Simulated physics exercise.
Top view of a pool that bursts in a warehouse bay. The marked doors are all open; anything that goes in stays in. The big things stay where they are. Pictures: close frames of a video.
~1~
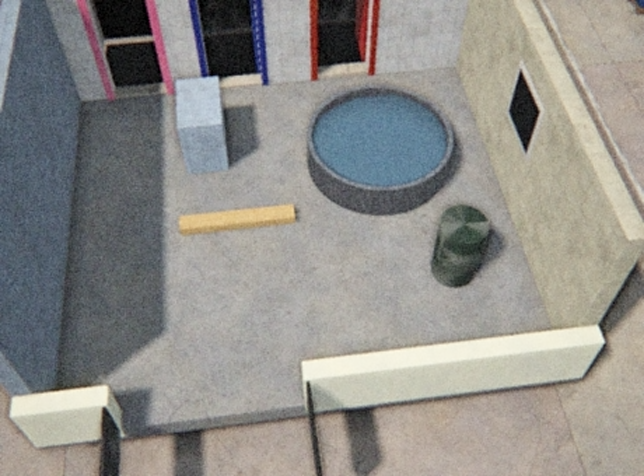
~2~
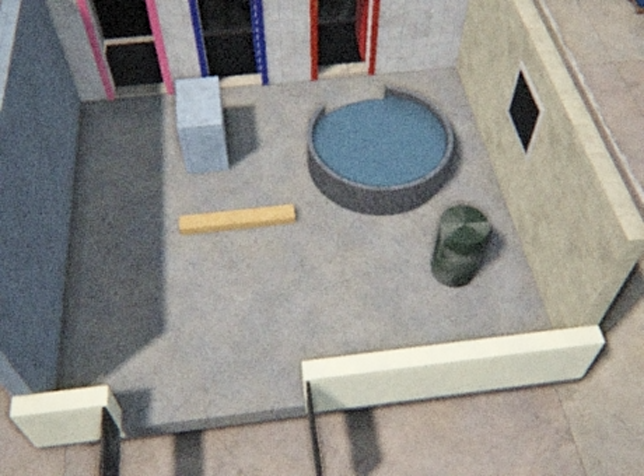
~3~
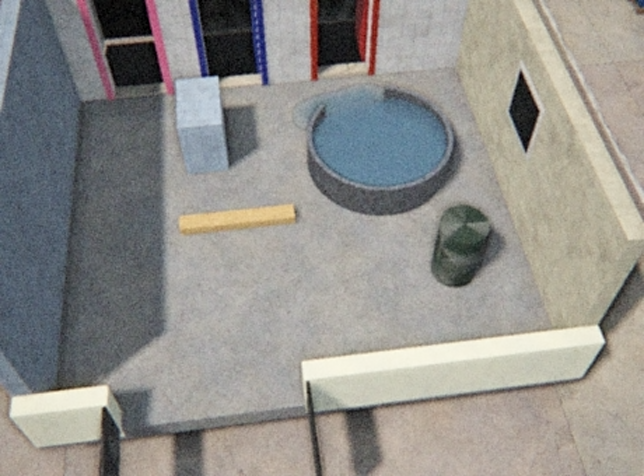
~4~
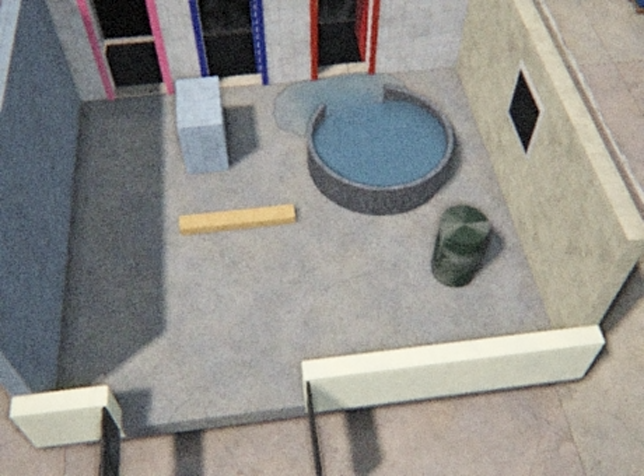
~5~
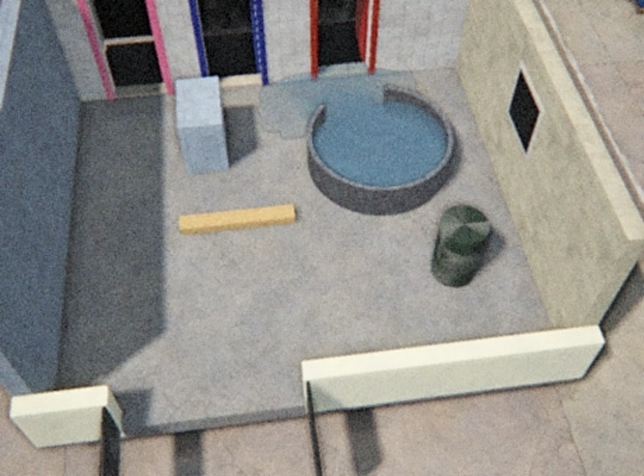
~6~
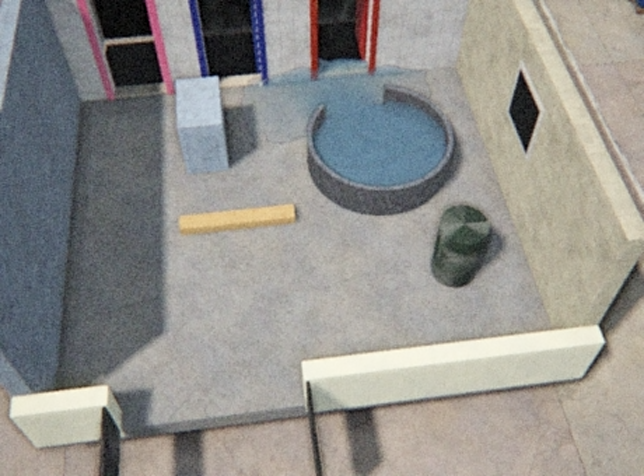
In a walled bay, a round pool opens at its far side, water pouring out and spreading across the floor behind it.
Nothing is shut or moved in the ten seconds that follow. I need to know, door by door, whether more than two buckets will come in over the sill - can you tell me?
In order: The red door counts as over. The pink door counts as over. The blue door counts as over.
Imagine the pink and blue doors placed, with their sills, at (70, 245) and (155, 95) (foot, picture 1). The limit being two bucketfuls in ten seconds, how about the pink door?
Lab note: Pink door falls short.
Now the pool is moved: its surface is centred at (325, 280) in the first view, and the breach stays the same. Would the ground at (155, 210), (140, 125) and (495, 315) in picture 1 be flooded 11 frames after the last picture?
In that order: Awash, clear, clear.
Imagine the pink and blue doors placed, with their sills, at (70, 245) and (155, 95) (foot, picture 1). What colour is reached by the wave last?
The pink one is last.
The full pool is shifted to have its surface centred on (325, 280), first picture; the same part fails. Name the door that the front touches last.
I'd go with the one in pink.
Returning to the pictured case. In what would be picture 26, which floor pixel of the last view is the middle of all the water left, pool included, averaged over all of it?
Near pixel (316, 134).
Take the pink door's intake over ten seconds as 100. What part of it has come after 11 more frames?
That comes out to 0 per cent by my count.
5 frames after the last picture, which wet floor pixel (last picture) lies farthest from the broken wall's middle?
By then the tip should be at about (156, 95).
A moment on, water covers 15 % of the floor; the red door far over two buckets in, the pink door not reached, the blue door under two buckets in.
Next, water covers 20 % of the floor; the red door far over two buckets in, the pink door wet at the sill, nothing in, the blue door under two buckets in.
Then, water covers 30 % of the floor; the red door far over two buckets in, the pink door wet at the sill, nothing in, the blue door over two buckets in.
Later, water covers 65 % of the floor; the red door far over two buckets in, the pink door under two buckets in, the blue door over two buckets in.
In the end, water covers 90 % of the floor; the red door far over two buckets in, the pink door over two buckets in, the blue door over two buckets in.
